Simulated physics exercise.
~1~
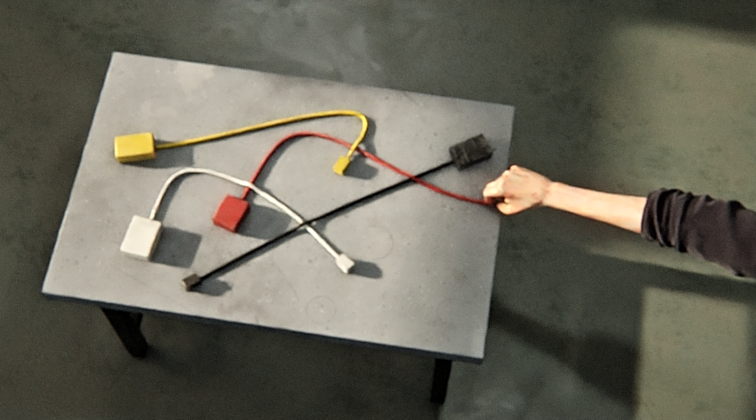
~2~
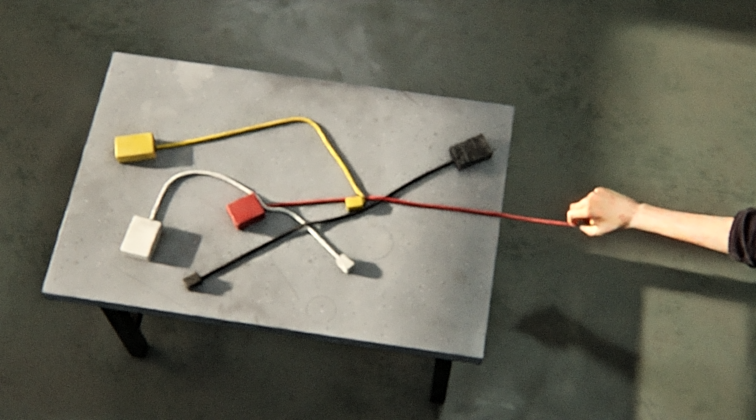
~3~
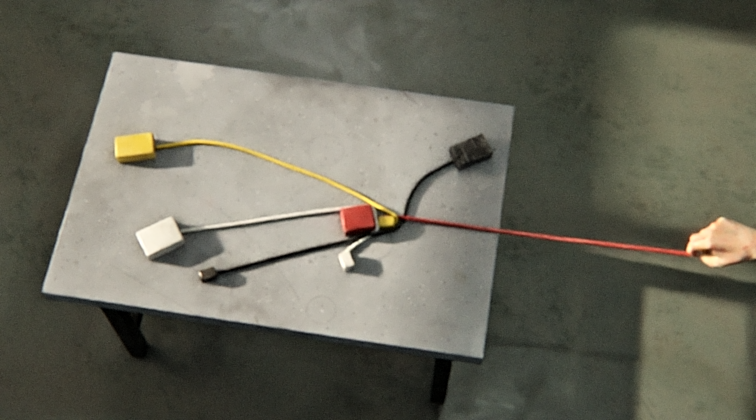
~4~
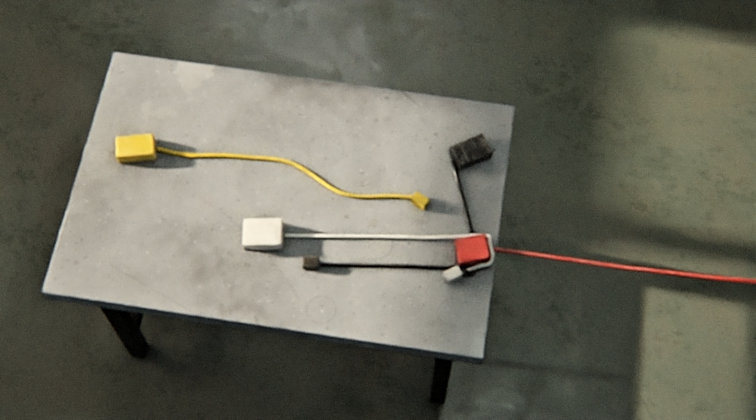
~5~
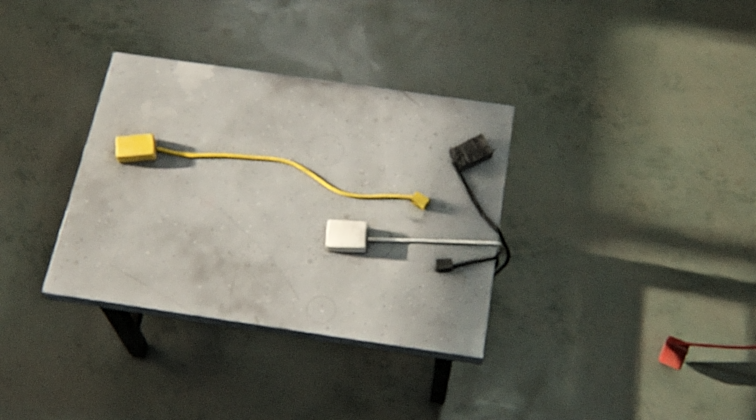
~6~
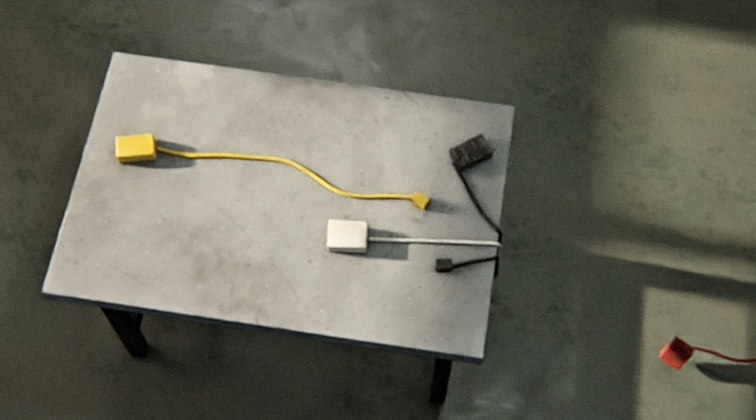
On a grey table, yellow, white, red and black leads with block chargers lie tangled across one another. A hand at the right edge pulls the red lead away to the right, drawing its charger along and dragging the yellow plug with it. The white charger and the small black plug then slide right too, while the yellow plug comes free and stays on the table. The red charger goes over the edge and ends up off to the right. The yellow and black chargers remain in place, with the white lead stretched to the table's edge.
